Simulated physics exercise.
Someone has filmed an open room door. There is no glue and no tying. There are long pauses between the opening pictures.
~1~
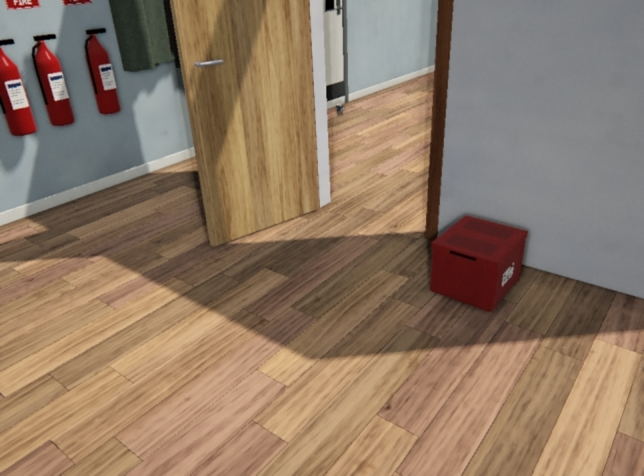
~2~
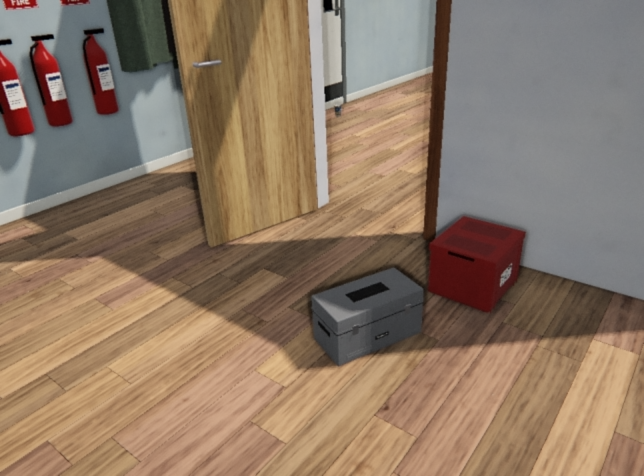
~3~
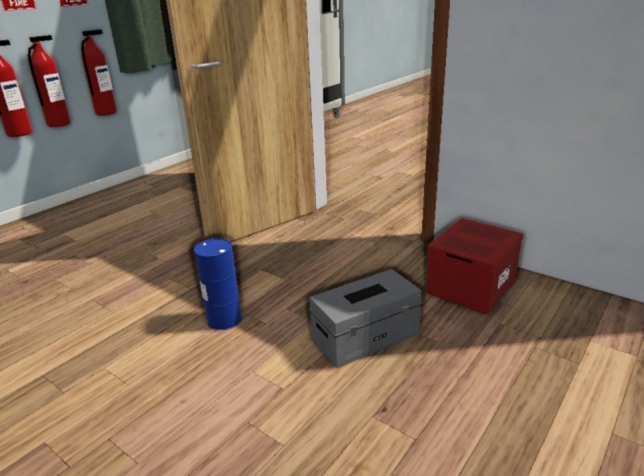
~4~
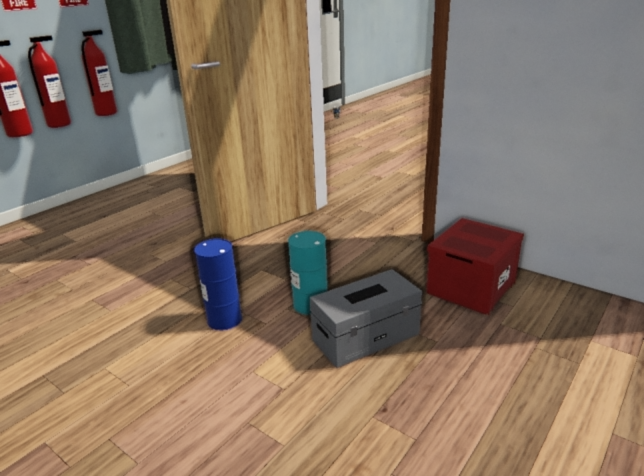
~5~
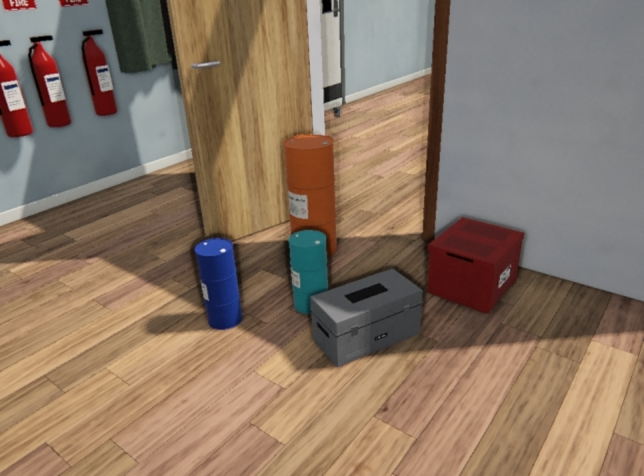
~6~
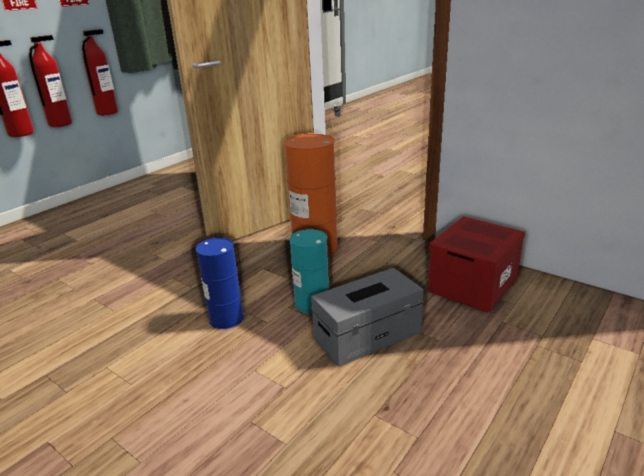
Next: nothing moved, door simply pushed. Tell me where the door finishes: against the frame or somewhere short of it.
It finishes short of the frame.
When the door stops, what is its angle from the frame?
Close to 70 degrees, I'd say.
Then, 0.40 s past the last view, door at 99°.
Then, 0.70 s past the last view, door at 88°.
Then, 0.90 s past the last view, door at 80°.
Then, 1.10 s past the last view, door at 71°.
Finally, door at 68°; all 5 still in place. Final places as the last picture's camera would see them, orange drum near (314, 197).
